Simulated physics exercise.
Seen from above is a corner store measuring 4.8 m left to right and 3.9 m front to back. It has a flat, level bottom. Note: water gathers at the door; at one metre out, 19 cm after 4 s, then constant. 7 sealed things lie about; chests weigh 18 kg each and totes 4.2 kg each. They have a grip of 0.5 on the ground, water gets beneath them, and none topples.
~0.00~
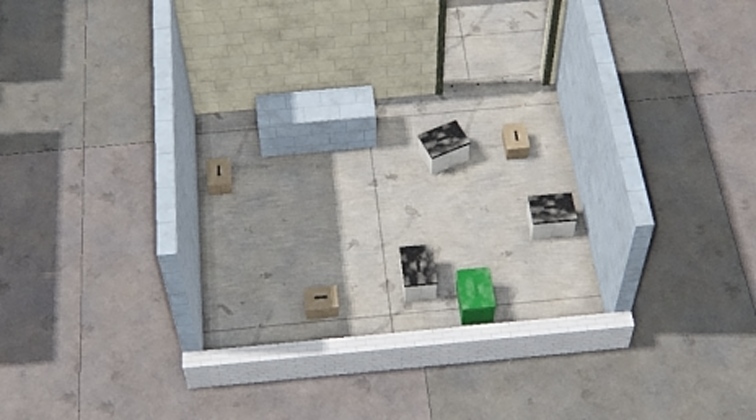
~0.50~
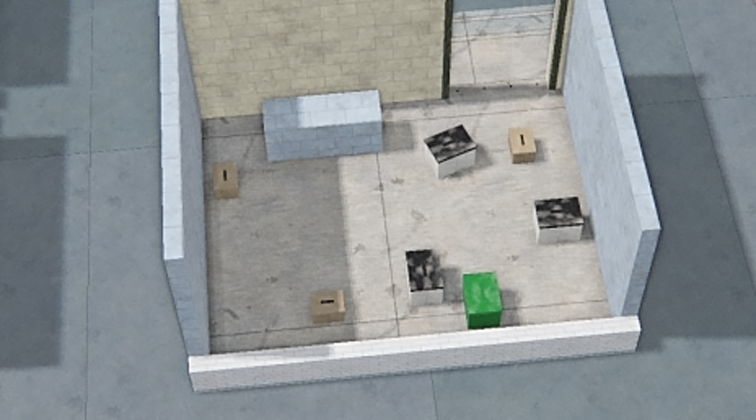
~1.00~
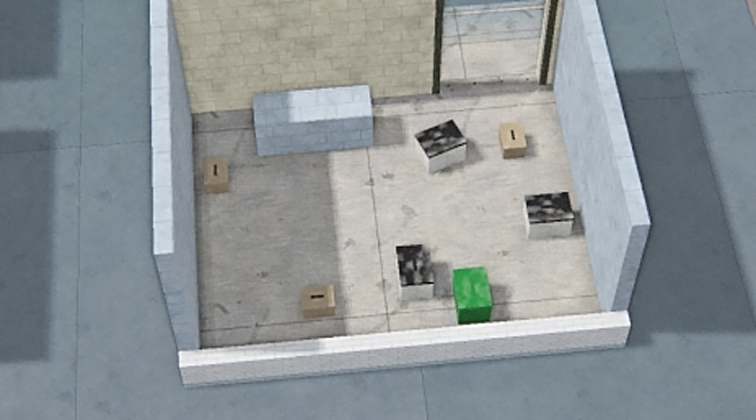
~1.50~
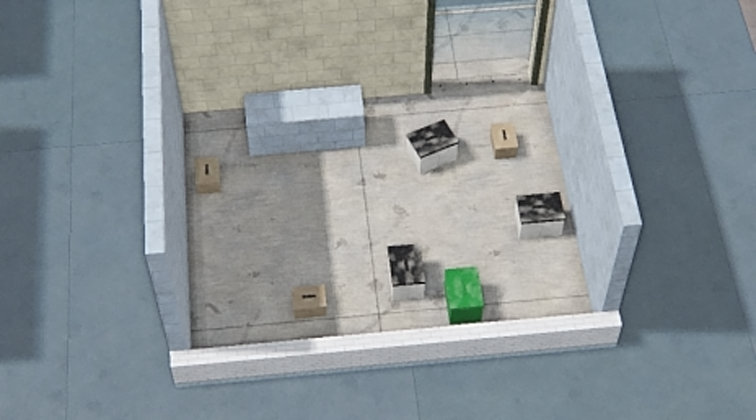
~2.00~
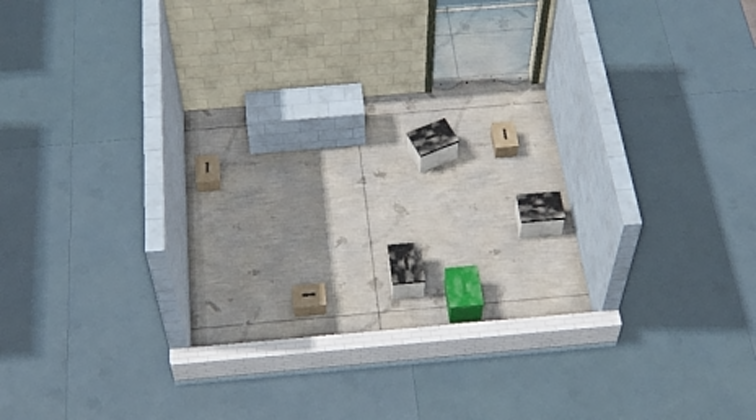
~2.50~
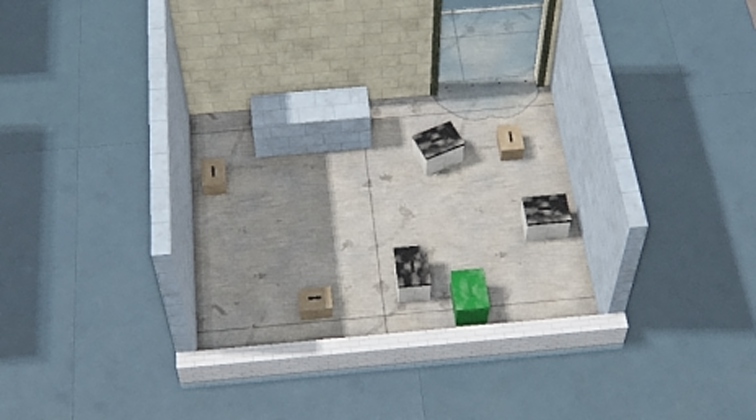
Water spreads around the walled room outside and reaches the doorway while the boxes stay still.
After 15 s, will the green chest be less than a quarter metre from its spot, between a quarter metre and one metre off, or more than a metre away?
My money says it heads well off.
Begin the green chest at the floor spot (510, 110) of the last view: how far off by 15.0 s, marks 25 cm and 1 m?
Answer: It covers a big distance.
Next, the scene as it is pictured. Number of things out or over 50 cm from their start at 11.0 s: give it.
By my tally, 6.
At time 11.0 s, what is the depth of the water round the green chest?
Roughly 6 cm at that moment.
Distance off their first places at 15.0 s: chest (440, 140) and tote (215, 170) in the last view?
200 cm and 100 cm respectively.
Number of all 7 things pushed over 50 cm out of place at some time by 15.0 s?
By my count, 7.
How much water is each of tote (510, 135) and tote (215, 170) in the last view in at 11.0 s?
11 and 5 cm.
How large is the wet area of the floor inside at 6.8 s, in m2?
Roughly 11.5 m2.
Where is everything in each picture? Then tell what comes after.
The green chest at (476, 288), on the bottom; water covers 0.0 m2; 0 of 7 have shifted, in the first picture.
The green chest at (482, 292) rests on the ground; 0.0 m2 under water; 0 of 7 have shifted, in the second picture.
The green chest at (473, 287), on the bottom; 0.0 m2 under water; 0 of 7 have shifted, in the third picture.
The green chest at (464, 287) rests on the ground; water covers 0.0 m2; 0 of 7 have shifted, in the fourth picture.
The green chest at (464, 286), on the bottom; 0.0 m2 under water; 0 of 7 have shifted, in the fifth picture.
The green chest at (470, 289) rests on the ground; 0.5 m2 under water; 0 of 7 have shifted, in the sixth picture.
After 3.5 s the green chest is near (470, 289), 0.0 m from its start, aground; 0 afloat.
After 6.8 s the green chest is near (469, 298), 0.1 m from its start, aground; 2 afloat.
After 11.0 s the green chest is near (285, 294), 2.2 m from its start, aground; 4 afloat.
After 15.0 s the green chest is near (222, 180), 3.4 m from its start, afloat; 7 afloat.
